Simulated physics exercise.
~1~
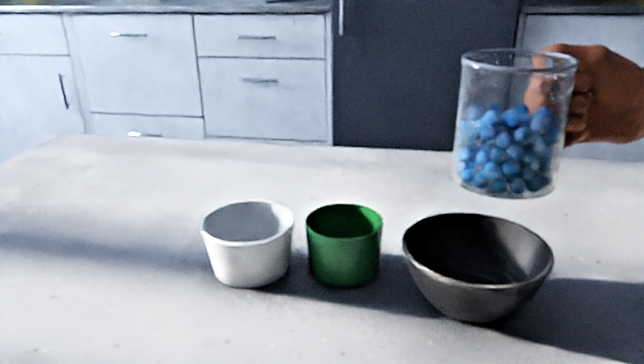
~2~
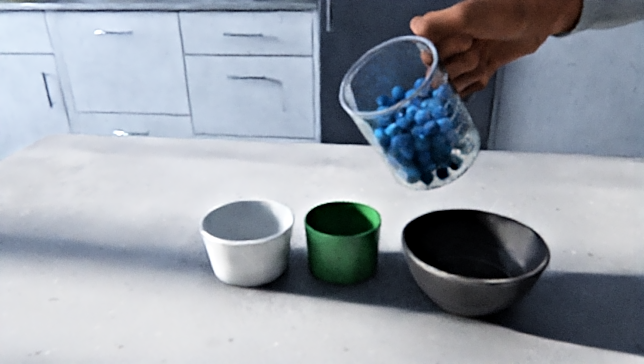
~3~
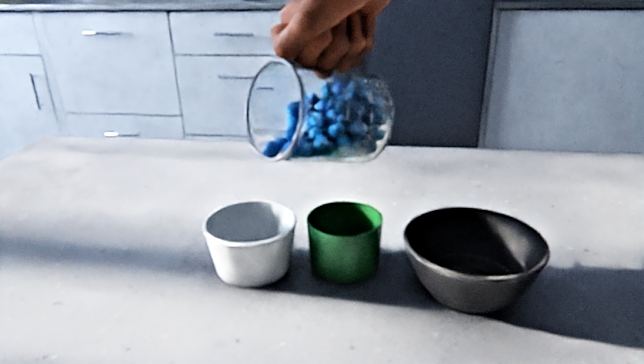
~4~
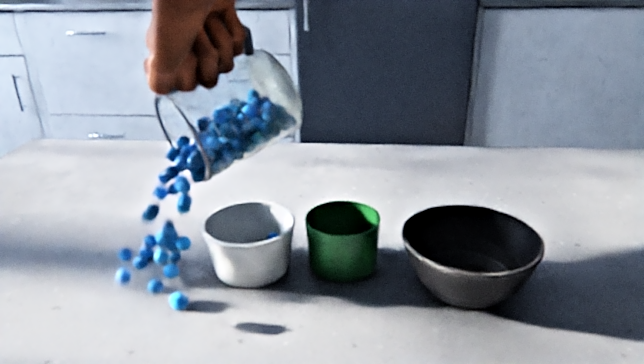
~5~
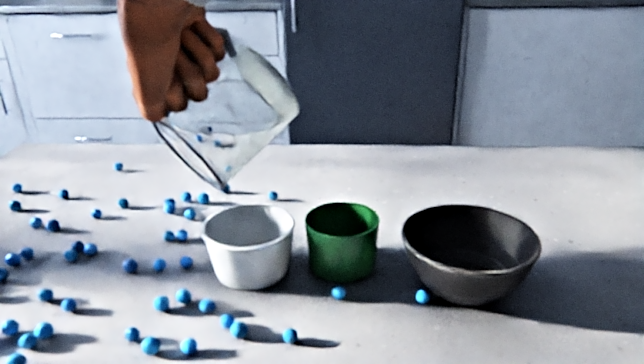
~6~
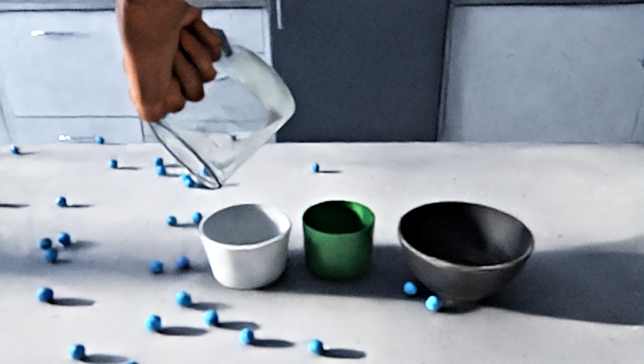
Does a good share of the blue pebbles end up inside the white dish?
No, the pebbles land outside the white dish and scatter across the table. The green dish and the black bowl do not catch a good share of them either.
To begin with, a hand holds a clear jug of round blue pebbles above a table, over by the black bowl that stands to the right of a green dish and a white dish. The hand carries the jug left and tips it steadily as it passes above the dishes. Beyond the white dish, the pebbles pour over the rim and drop onto the tabletop. They bounce and roll apart, some passing in front of the dishes toward the black bowl. Finally, the hand holds the emptied jug upside down, with pebbles scattered across the table and none seen in any container.
